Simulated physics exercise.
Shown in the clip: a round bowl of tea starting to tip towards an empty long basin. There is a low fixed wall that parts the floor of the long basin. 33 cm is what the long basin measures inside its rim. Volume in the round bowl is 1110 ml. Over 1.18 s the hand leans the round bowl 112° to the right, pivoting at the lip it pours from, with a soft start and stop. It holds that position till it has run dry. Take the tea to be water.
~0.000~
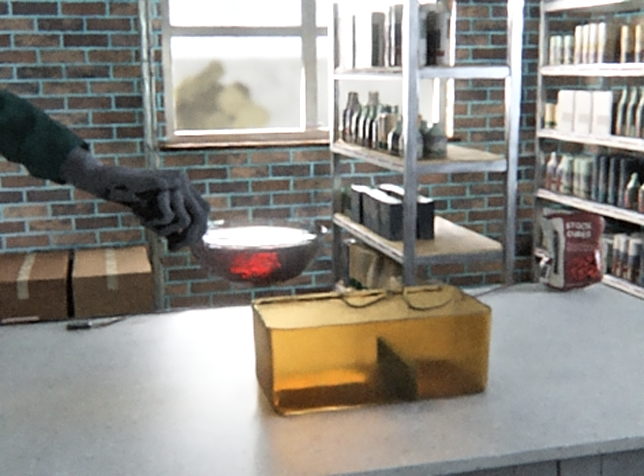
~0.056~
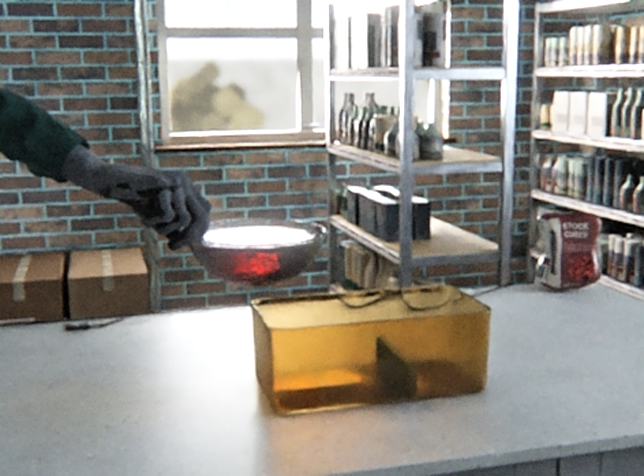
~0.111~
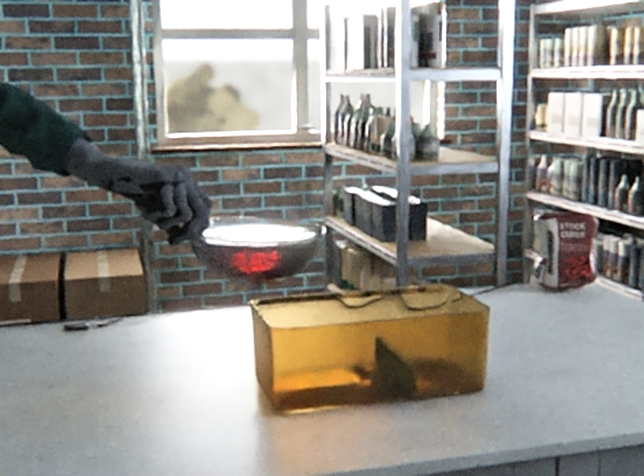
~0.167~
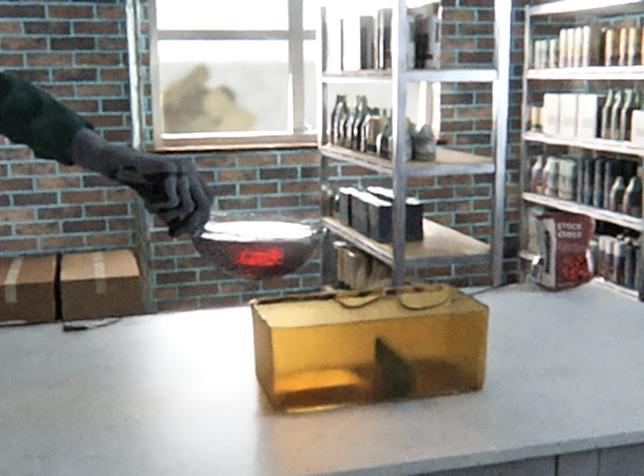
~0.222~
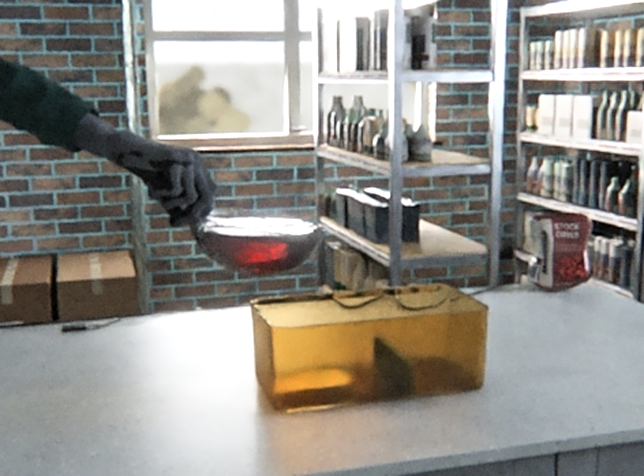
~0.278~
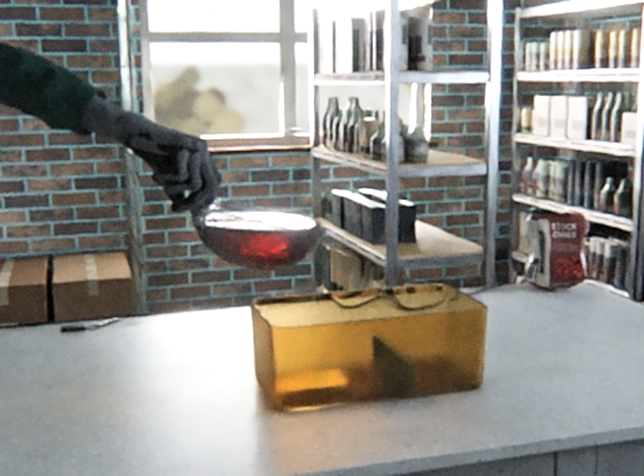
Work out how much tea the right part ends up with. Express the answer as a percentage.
I would put it at 57 per cent.
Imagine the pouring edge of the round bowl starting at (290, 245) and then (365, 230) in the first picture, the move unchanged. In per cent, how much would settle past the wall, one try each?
About 10 %, then about 60 %.
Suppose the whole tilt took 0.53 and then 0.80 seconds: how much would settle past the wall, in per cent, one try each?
I'd expect close to 60 per cent and then close to 55 per cent.
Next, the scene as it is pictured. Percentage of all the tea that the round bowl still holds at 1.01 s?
0 per cent or so.
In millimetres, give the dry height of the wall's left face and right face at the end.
It's around 32 mm on the left side and around 12 mm on the right side.
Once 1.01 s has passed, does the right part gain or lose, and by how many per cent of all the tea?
It ends up lower by roughly 5.
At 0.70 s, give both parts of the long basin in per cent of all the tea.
Left side near 16, right side near 12.
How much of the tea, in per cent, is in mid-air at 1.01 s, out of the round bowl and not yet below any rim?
About 7 % of the total.
After 0.70 s the tilt is 72° and 26 per cent is still to pour, 15 is left of the wall and 11 right of it.
After 1.01 s the tilt is 106° and 0 per cent is still to pour, 30 is left of the wall and 62 right of it.
After 1.33 s the tilt is 112° and 0 per cent is still to pour, 39 is left of the wall and 59 right of it.
After 1.68 s the tilt is 112° and 0 per cent is still to pour, 41 is left of the wall and 57 right of it.
In the end 41 per cent lies left of the wall, 57 right of it and 2 outside.
